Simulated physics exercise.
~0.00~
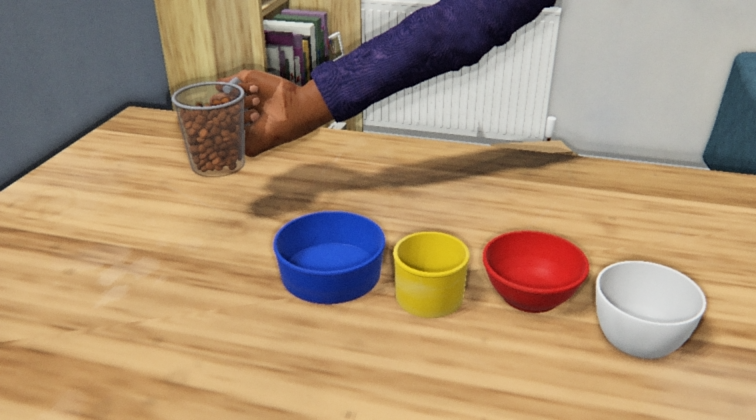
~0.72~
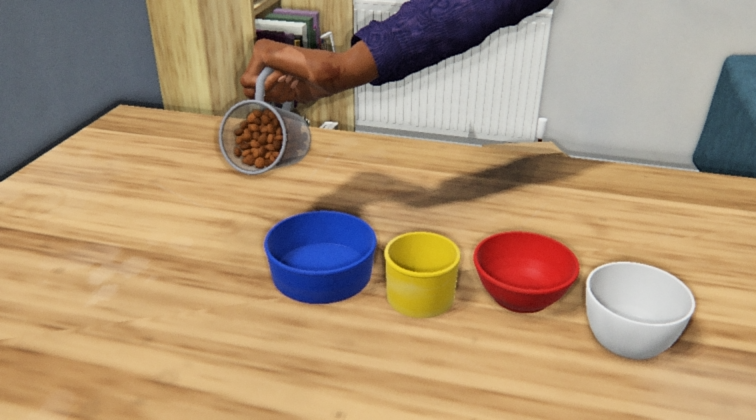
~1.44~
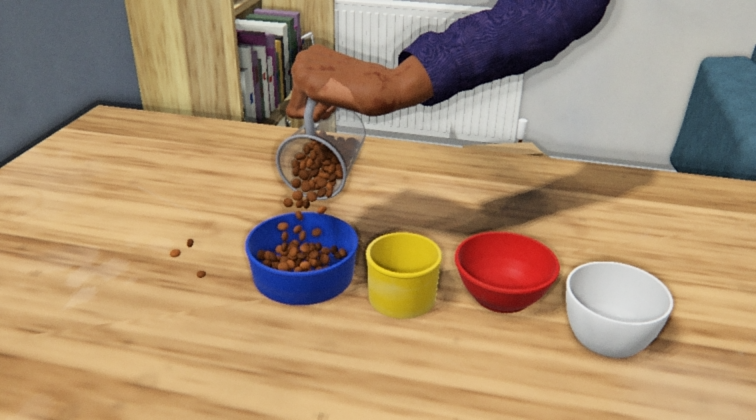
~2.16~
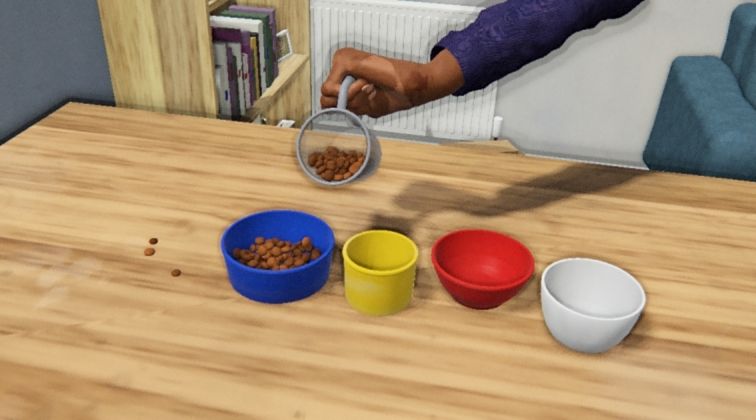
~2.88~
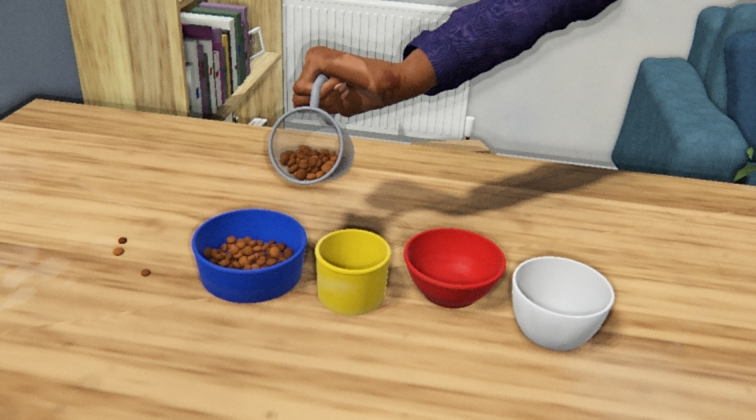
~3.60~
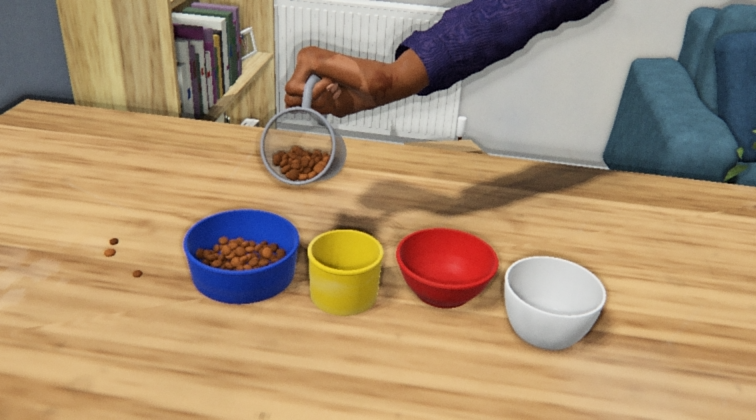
We see a hand tilt a clear cup of brown kibble over a wooden table, pouring some into the blue dish while a few pieces land beside it. The cup tips partly back and stays there, still holding kibble, with the yellow dish and red and white bowls empty.
